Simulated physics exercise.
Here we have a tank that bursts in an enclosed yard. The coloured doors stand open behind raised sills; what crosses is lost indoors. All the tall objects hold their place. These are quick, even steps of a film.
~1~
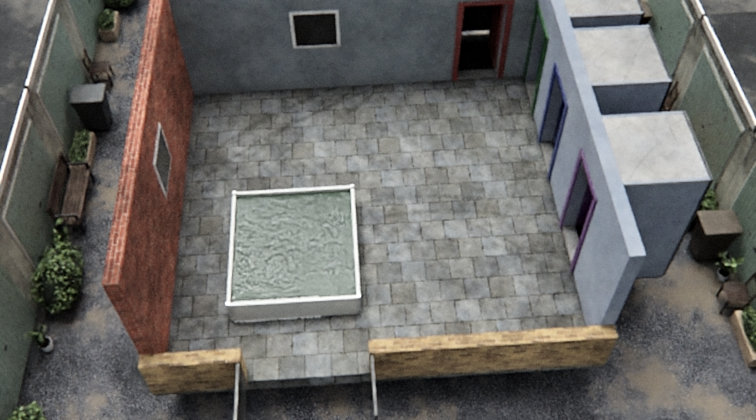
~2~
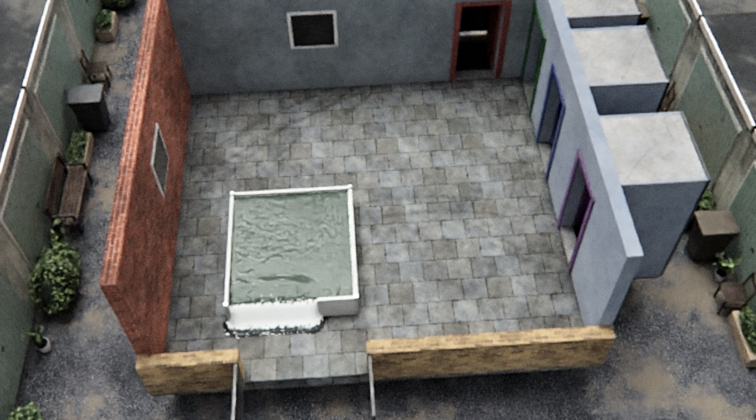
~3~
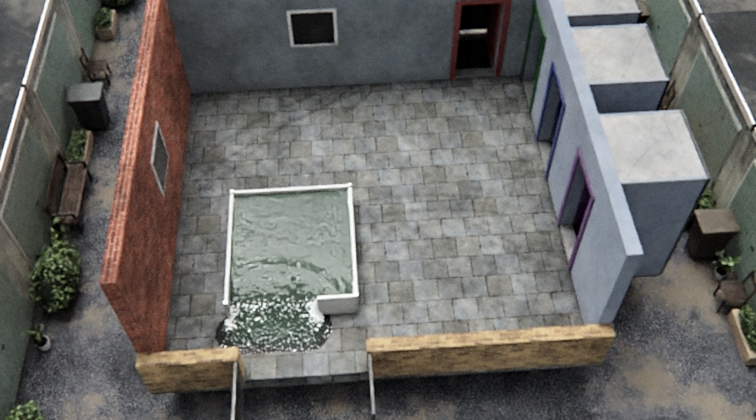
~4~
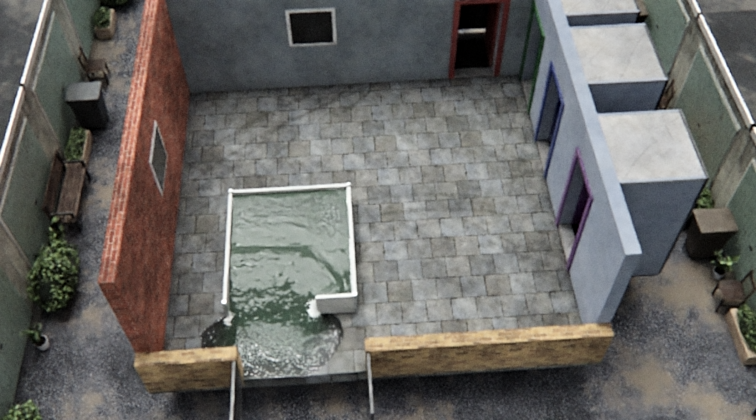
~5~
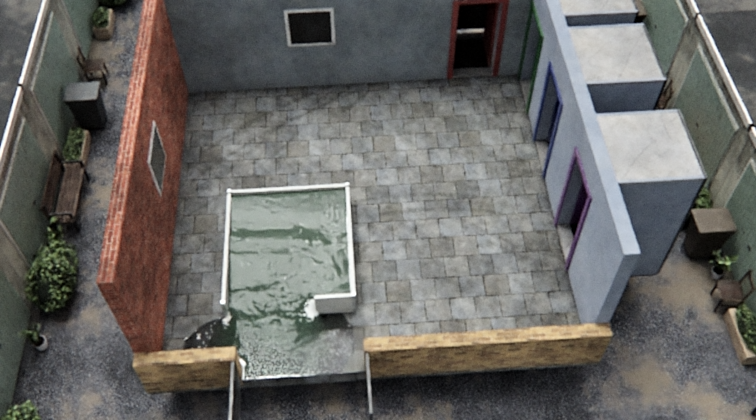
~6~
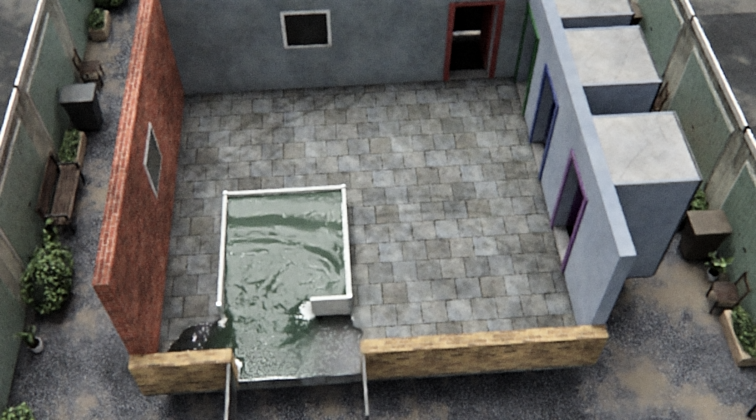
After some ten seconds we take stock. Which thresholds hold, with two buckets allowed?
One by one: The green door stays under that; the blue door stays under that; the red door stays under that; the purple door stays under that.
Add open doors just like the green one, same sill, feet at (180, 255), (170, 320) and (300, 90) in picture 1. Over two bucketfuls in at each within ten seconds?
One after the other: Lets less in, passes that mark, is under.
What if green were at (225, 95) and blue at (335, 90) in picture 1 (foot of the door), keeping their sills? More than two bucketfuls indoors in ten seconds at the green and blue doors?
One by one: Green floods; blue holds.
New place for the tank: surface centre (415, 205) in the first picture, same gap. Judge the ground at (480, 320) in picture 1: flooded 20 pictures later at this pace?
Verdict: Awash.
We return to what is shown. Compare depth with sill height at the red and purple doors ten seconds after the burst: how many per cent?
Roughly 0 per cent, then 0 per cent.
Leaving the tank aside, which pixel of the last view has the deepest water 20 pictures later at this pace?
Close to (157, 374).
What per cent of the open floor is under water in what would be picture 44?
Close to 25 %.
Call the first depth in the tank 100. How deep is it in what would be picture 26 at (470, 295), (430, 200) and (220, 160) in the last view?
About 0, 0 and 2 per cent.
A moment on, water covers 5 % of the floor; the green door not reached, the blue door not reached, the red door not reached, the purple door not reached.
Next, water covers 10 % of the floor; the green door not reached, the blue door not reached, the red door not reached, the purple door not reached.
Then, water covers 15 % of the floor; the green door not reached, the blue door not reached, the red door not reached, the purple door not reached.
Later, water covers 25 % of the floor; the green door not reached, the blue door not reached, the red door not reached, the purple door not reached.
In the end, water covers 45 % of the floor; the green door not reached, the blue door not reached, the red door not reached, the purple door not reached.
